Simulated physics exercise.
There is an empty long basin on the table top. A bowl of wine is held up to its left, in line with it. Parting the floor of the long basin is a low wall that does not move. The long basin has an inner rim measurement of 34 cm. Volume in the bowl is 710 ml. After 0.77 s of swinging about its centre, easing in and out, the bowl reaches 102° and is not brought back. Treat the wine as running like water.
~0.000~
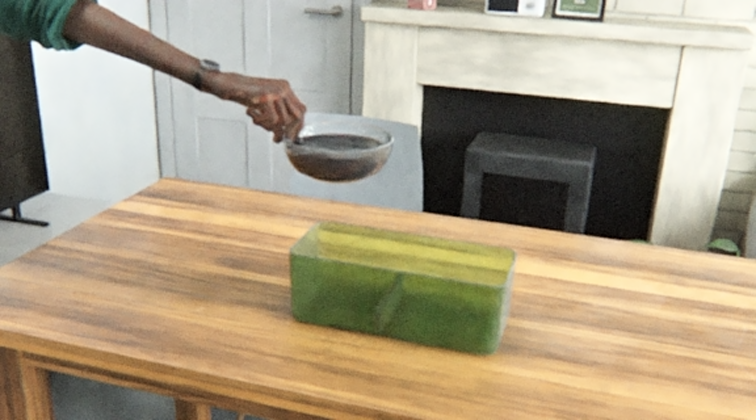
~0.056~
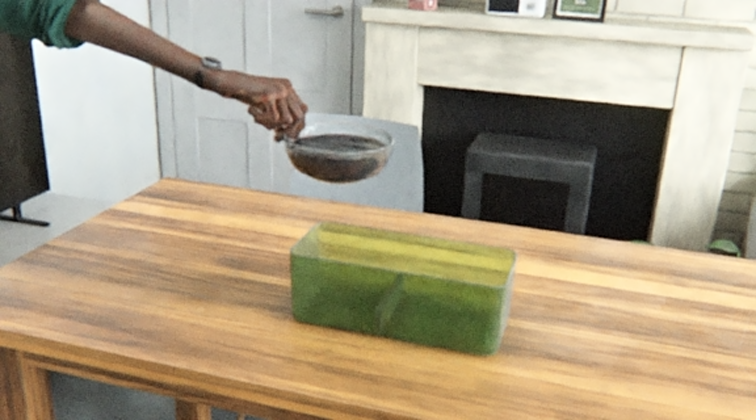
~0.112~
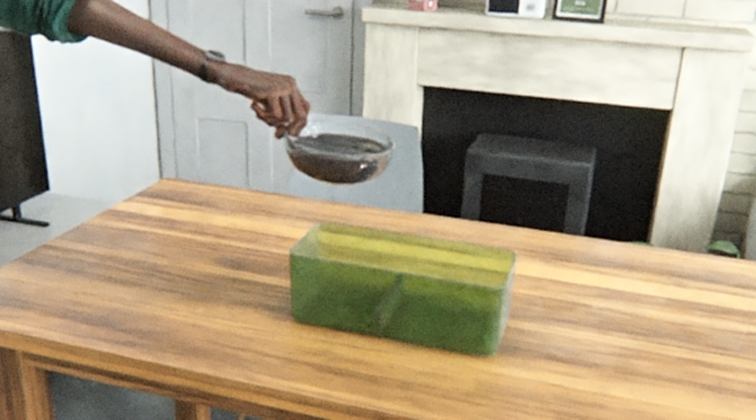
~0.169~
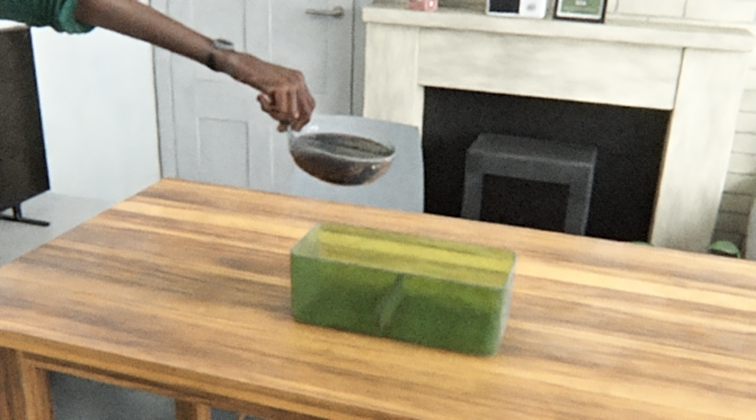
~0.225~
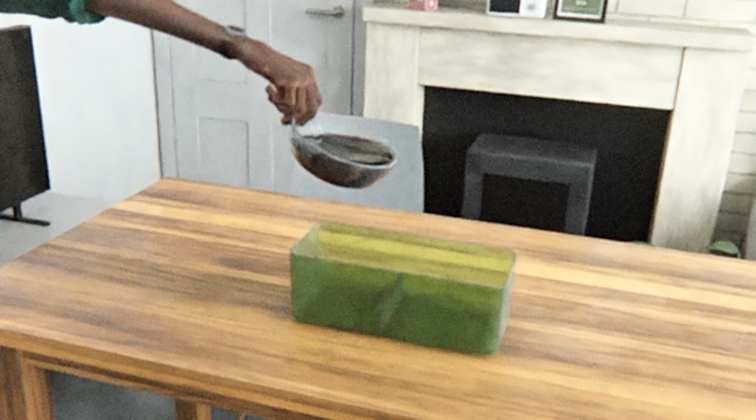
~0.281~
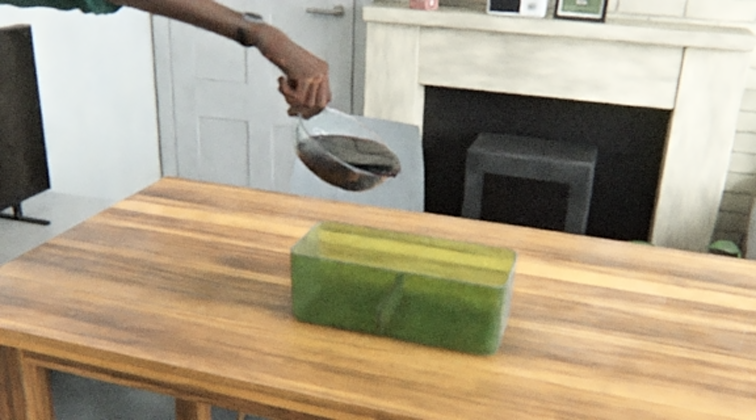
A long, green, see-through basin with a low divider inside sits on a striped wooden table, viewed from slightly above in a room with a pale fireplace and a grey door. A dark-skinned hand in a green sleeve holds a clear glass bowl of dark liquid above its left part. The hand gradually tilts the bowl down to the right, while the camera stays still.
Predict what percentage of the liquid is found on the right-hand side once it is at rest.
About 78 % is on the right.
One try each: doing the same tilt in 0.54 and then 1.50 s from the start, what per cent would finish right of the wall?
Respectively about 70 and 85 percent.
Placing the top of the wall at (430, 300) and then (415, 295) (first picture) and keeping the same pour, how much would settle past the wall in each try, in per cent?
Around 25 and 55 percent, in that order.
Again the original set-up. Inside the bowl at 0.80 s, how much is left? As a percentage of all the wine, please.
I'd estimate some 0 per cent.
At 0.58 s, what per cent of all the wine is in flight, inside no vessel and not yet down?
Around 36 in a hundred.
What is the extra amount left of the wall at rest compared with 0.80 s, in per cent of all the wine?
About 2 percent, give or take.
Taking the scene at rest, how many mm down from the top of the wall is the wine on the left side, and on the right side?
Roughly 32 mm on the left side and roughly 18 mm on the right.
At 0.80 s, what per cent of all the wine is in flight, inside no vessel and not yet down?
About 4 % of the total.
After 0.58 s the tilt is 87° and 11 per cent is still to pour, 0 is left of the wall and 53 right of it.
After 0.80 s the tilt is 102° and 0 per cent is still to pour, 19 is left of the wall and 77 right of it.
After 1.02 s the tilt is 102° and 0 per cent is still to pour, 21 is left of the wall and 78 right of it.
After 1.27 s the tilt is 102° and 0 per cent is still to pour, 21 is left of the wall and 78 right of it.
In the end 21 per cent lies left of the wall, 78 right of it and 1 outside.
